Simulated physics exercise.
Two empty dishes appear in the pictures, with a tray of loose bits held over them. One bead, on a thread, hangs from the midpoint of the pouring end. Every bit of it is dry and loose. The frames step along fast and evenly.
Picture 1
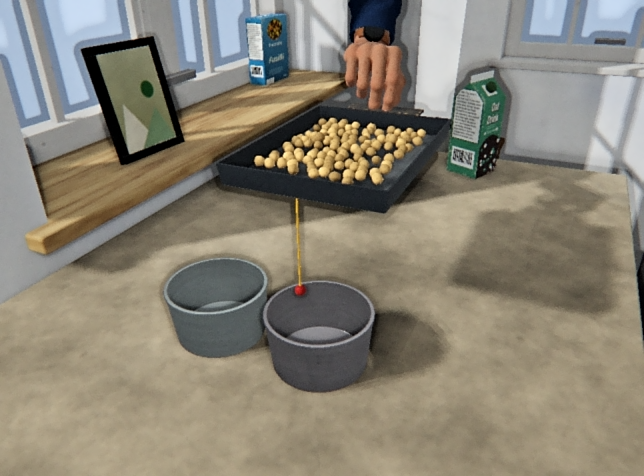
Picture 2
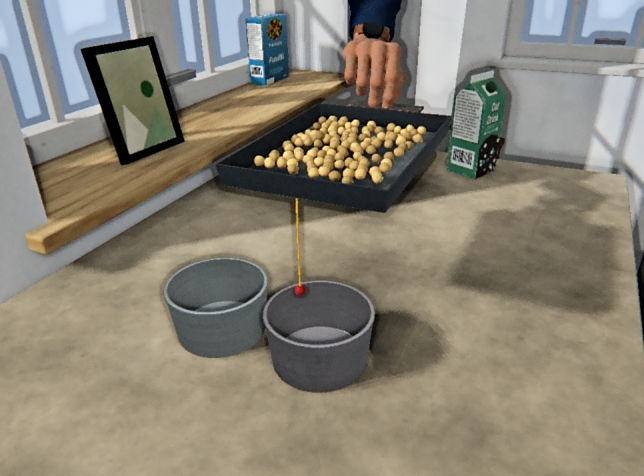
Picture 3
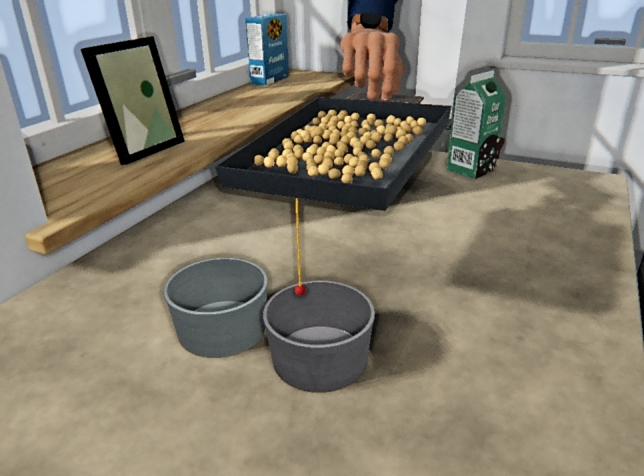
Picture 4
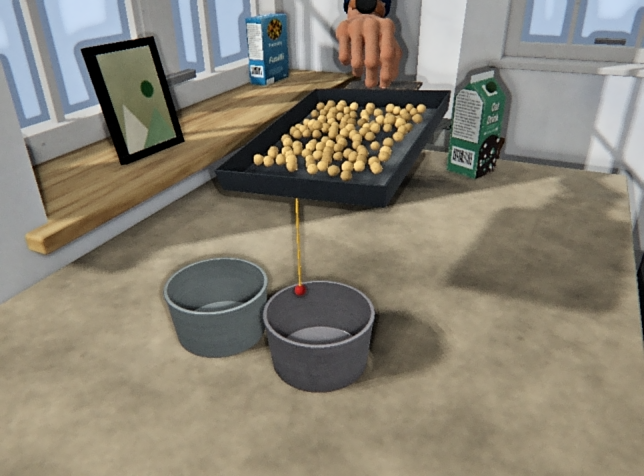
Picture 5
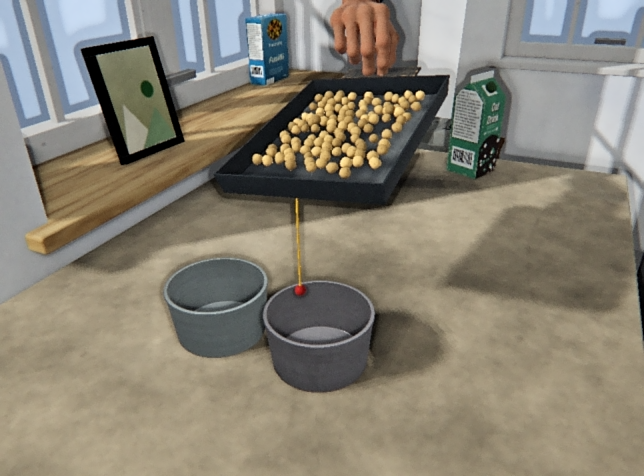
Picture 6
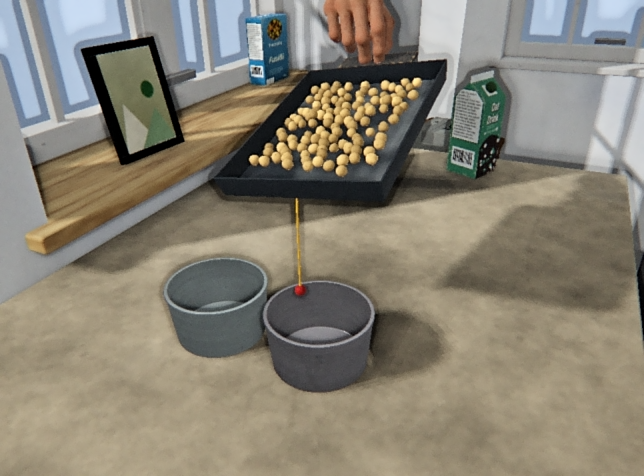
On a countertop by the windows, a hand behind a dark tray of chickpeas kept nearly still, then rose as the tray's far end lifted, above two empty grey dishes and a hanging red bead.
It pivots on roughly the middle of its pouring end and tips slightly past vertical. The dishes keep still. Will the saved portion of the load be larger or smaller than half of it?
It is larger than half.
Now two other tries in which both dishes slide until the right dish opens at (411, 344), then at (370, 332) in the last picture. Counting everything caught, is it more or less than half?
Try 1: A minority of it. Try 2: A majority of it.
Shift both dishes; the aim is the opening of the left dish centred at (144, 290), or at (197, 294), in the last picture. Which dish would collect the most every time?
Try 1: The rightmost dish; try 2: The leftmost dish.
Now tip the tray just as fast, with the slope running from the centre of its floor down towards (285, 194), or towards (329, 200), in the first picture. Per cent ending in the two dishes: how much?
The share is 20 per cent in the first and 30 per cent in the second.
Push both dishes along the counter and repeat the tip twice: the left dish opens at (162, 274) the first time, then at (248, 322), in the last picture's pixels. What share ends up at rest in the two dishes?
In order: 90 percent and 40 percent.
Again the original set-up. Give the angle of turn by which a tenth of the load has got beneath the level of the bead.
Around 110°, give or take.
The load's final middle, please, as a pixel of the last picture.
Around (218, 330).
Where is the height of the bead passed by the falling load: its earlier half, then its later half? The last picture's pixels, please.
Roughly at (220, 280) first, and then at (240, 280).
Soon, tray tipped steeply; nearly all on the tray; a stray few in the left dish; a stray few in the air.
A while on, tray tipped past a quarter turn; most on the tray; a small part in the left dish; a stray few outside both; a small part in the air.
Towards the end, tray tipped past a quarter turn; a stray few in the right dish; most in the left dish; about a quarter outside both.
Finally, tray tipped past a quarter turn; a stray few in the right dish; most in the left dish; about a quarter outside both.
